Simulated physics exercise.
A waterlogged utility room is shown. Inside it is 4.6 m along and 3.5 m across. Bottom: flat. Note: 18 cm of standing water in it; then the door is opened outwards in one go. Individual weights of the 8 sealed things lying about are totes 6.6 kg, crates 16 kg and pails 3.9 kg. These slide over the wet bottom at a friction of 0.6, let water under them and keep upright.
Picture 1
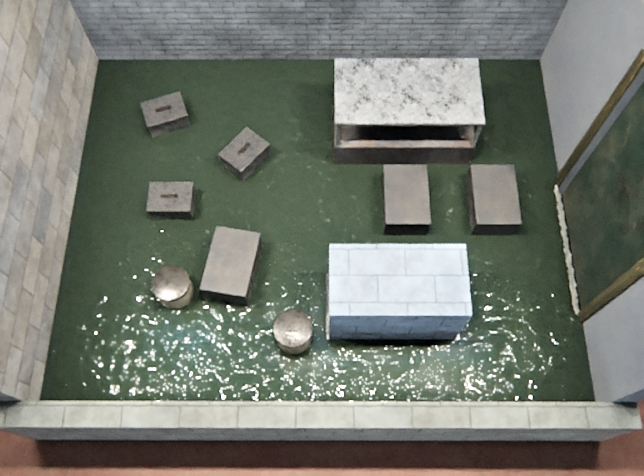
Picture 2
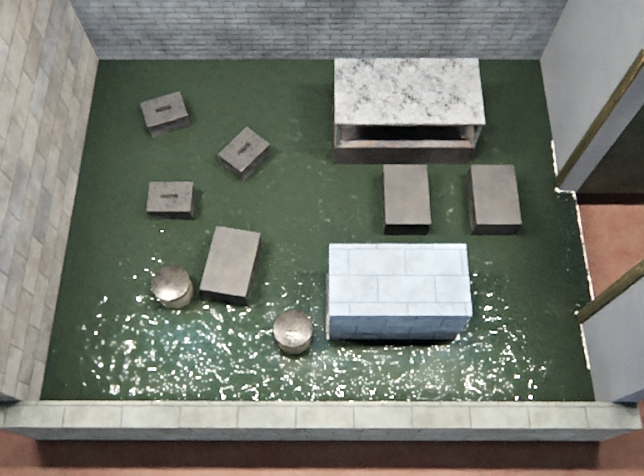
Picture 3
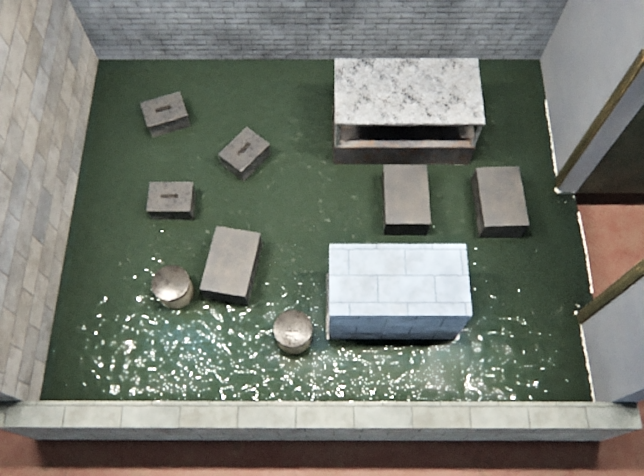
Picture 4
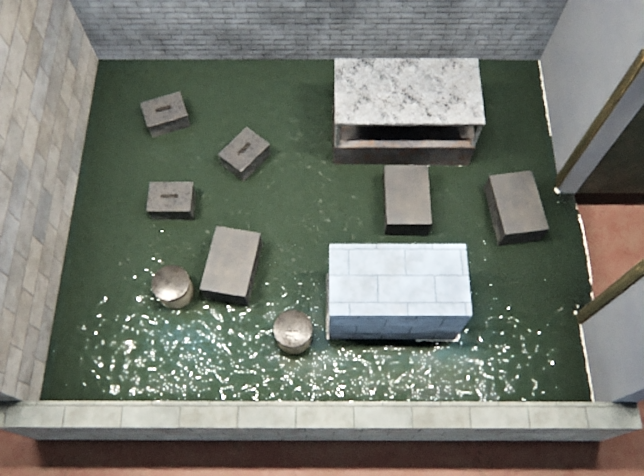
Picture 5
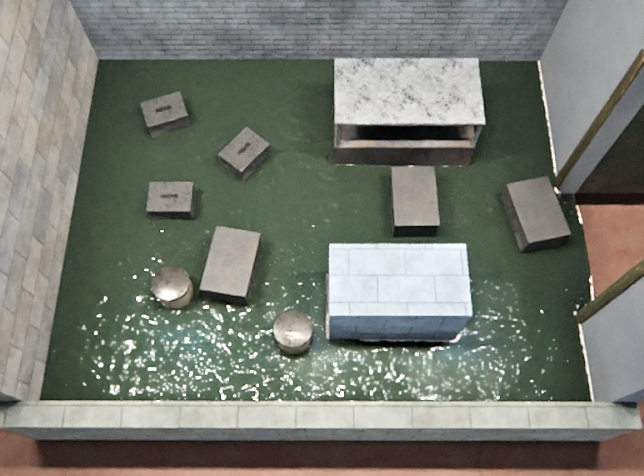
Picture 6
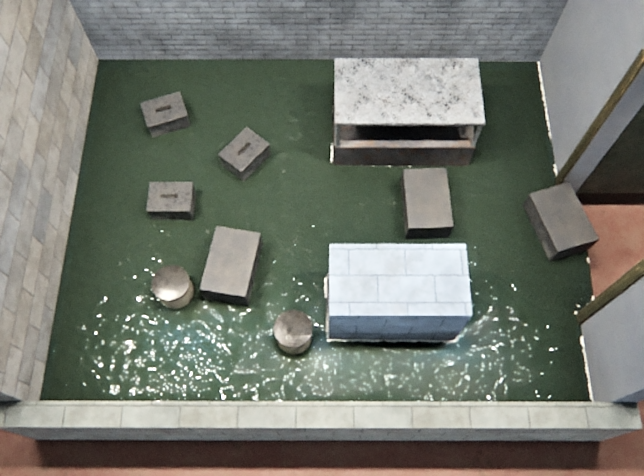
A flooded utility room with pale block walls is seen from high above its front wall, the view holding still. Grey-brown crates and two round pails stand in greenish water, with a marble-topped unit at the back, a pale blue tiled block toward the front and a green panel at right. The panel disappears, leaving an opening, and the rightmost crate drifts toward it, turning, while its neighbour slides slightly right.
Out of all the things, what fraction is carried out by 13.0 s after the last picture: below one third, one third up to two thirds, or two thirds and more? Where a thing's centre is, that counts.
Verdict: Central third.
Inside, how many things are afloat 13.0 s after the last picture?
It comes to 4.
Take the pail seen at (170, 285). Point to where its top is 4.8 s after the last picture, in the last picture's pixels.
The top is close to pixel (227, 290).
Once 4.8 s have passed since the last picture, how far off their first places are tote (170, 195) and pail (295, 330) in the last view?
The first is off by 50 cm, the second by 120 cm.
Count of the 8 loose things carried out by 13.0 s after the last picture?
It comes to 4 of them.
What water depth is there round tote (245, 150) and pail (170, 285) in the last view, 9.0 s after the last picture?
Depth approx. 10 cm / 11 cm.
Then, 1.0 s after the last picture 1 of 8 are out; 7 afloat.
Then, 4.8 s after the last picture 2 of 8 are out; 6 afloat.
Then, 9.0 s after the last picture 2 of 8 are out; 6 afloat.
Then, 13.0 s after the last picture 4 of 8 are out; 4 afloat.
